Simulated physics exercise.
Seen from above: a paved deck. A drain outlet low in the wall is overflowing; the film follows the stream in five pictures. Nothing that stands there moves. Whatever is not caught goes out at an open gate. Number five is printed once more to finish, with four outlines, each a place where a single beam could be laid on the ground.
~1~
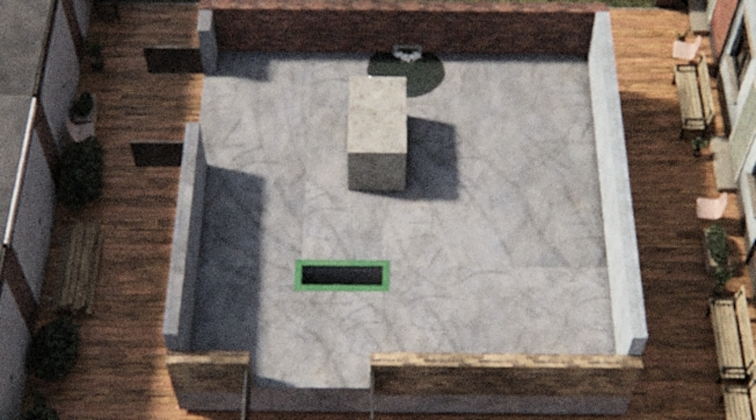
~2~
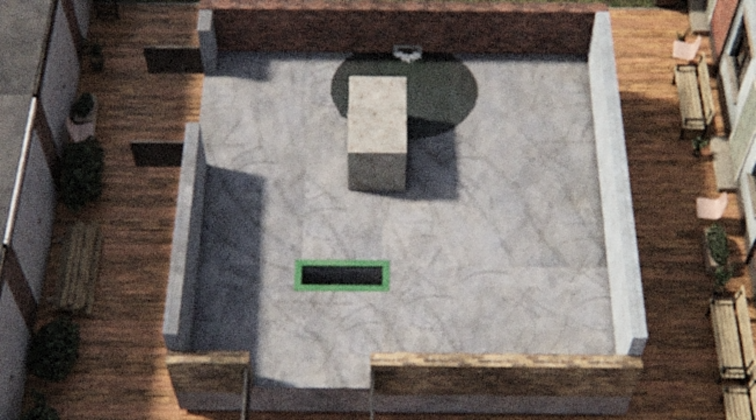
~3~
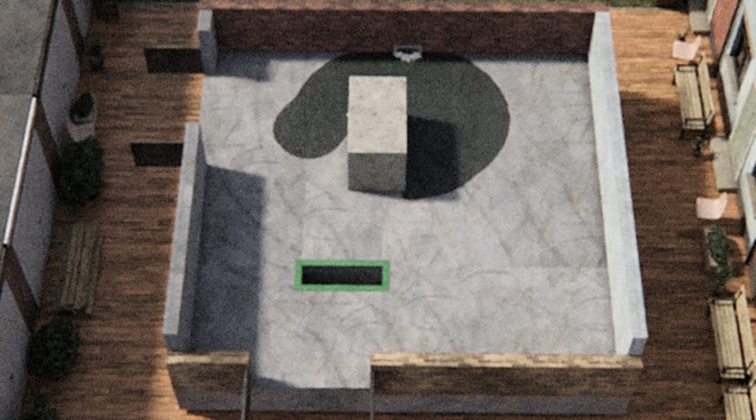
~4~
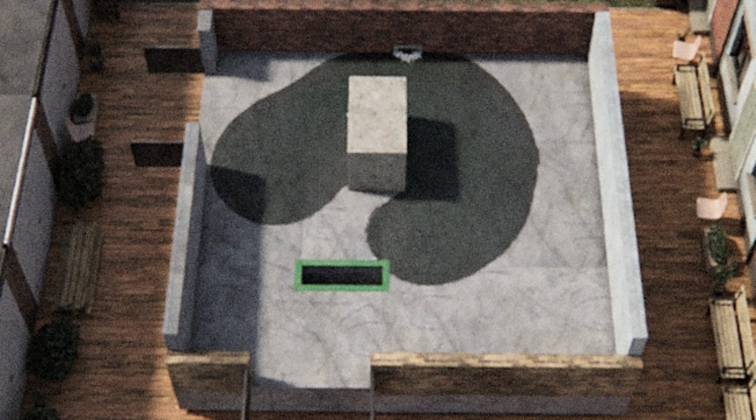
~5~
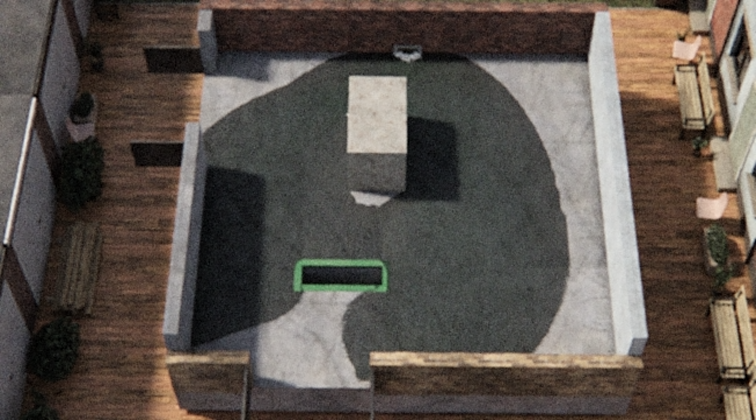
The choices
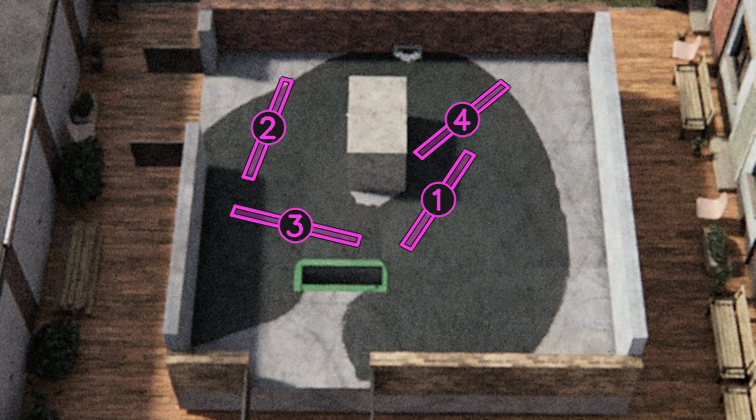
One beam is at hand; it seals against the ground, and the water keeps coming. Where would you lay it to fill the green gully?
1 beats the others.
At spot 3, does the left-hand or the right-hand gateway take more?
The right gate.
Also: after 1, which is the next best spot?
Here it is spot 2.
On the marked copy, 1 from (406, 247) to (469, 153); 2 from (248, 178) to (287, 80); 3 from (233, 210) to (358, 240); 4 from (418, 155) to (504, 84).
For spot 1, about 37 % of the stream goes into the green gully, about 62 % out by the gates.
For spot 2, about 19 % of the stream goes into the green gully, about 80 % out by the gates.
For spot 3, about 10 % of the stream goes into the green gully, about 87 % out by the gates.
For spot 4, about 10 % of the stream goes into the green gully, about 86 % out by the gates.
